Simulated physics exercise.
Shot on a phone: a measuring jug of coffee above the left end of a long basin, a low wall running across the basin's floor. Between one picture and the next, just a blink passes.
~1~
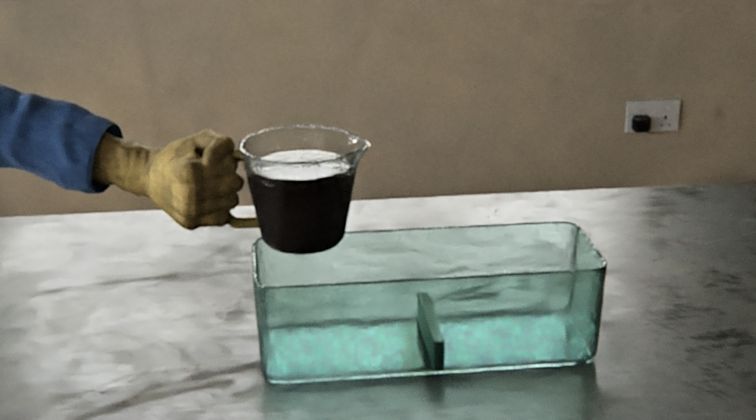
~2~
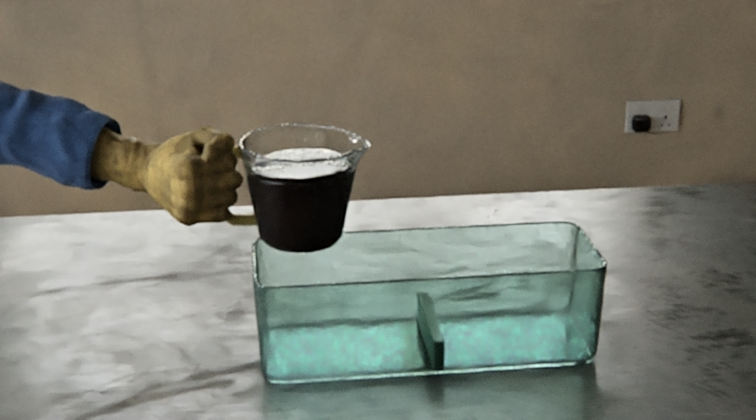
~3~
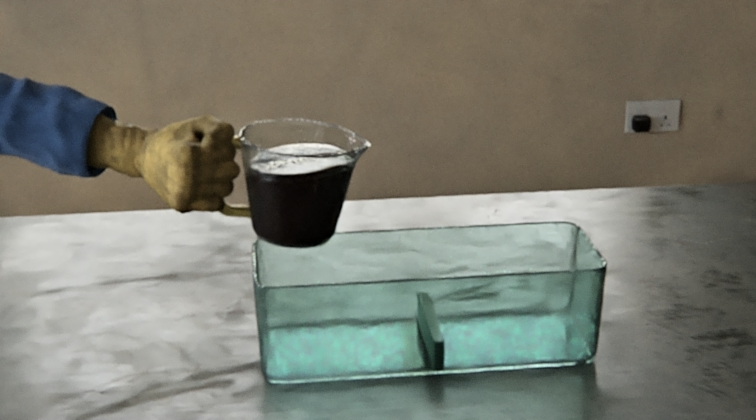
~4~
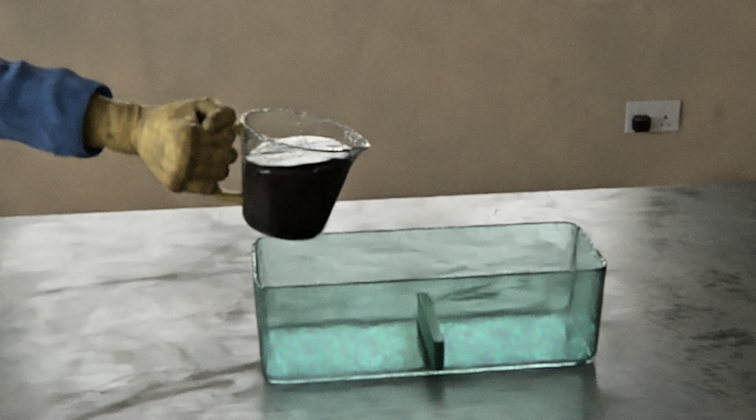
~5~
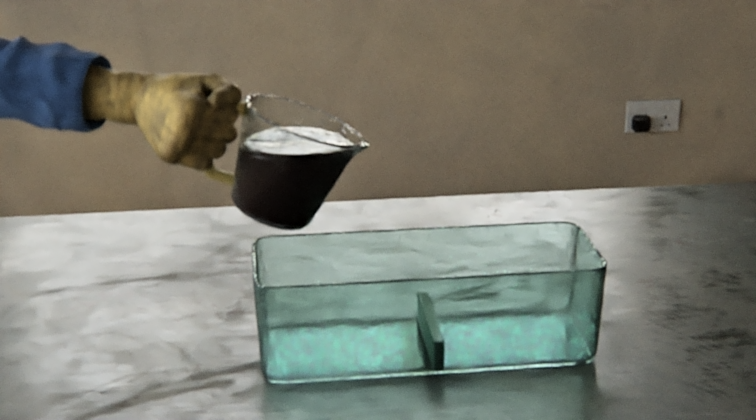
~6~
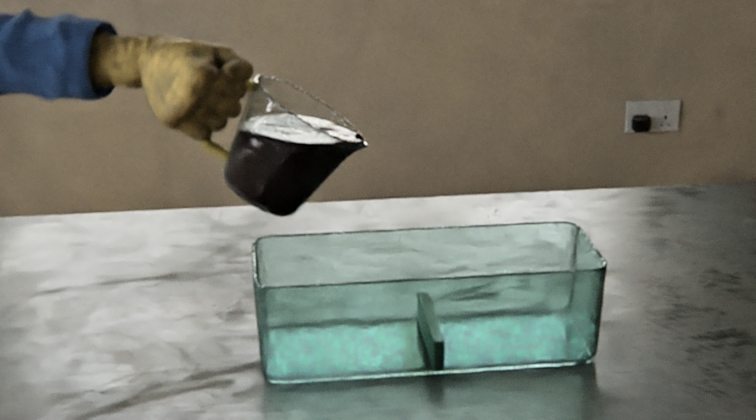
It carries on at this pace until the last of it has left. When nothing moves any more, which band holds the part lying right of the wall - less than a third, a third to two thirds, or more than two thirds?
The share right of the wall falls into the top range, past two thirds.
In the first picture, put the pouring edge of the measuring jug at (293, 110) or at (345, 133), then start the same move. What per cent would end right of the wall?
20 and 75 in a hundred.
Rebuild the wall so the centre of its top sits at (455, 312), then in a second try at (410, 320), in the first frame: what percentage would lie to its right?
In order, near 75 and 80 in a hundred.
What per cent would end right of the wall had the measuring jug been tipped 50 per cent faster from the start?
Roughly 70 percent.
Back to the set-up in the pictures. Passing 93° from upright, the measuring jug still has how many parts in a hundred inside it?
55 per cent, approximately.
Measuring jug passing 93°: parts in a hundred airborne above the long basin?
About 40 per cent.
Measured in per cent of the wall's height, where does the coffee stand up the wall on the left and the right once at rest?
10 left, 60 right, give or take.
A moment on, the tilt is 93° and 55 per cent is still to pour, 2 is left of the wall and 4 right of it.
Next, the tilt is 109° and 4 per cent is still to pour, 4 is left of the wall and 70 right of it.
Then the tilt is 109° and 0 per cent is still to pour, 14 is left of the wall and 80 right of it.
Later the tilt is 109° and 0 per cent is still to pour, 16 is left of the wall and 79 right of it.
Finally, 16 per cent lies left of the wall, 80 right of it and 4 outside.
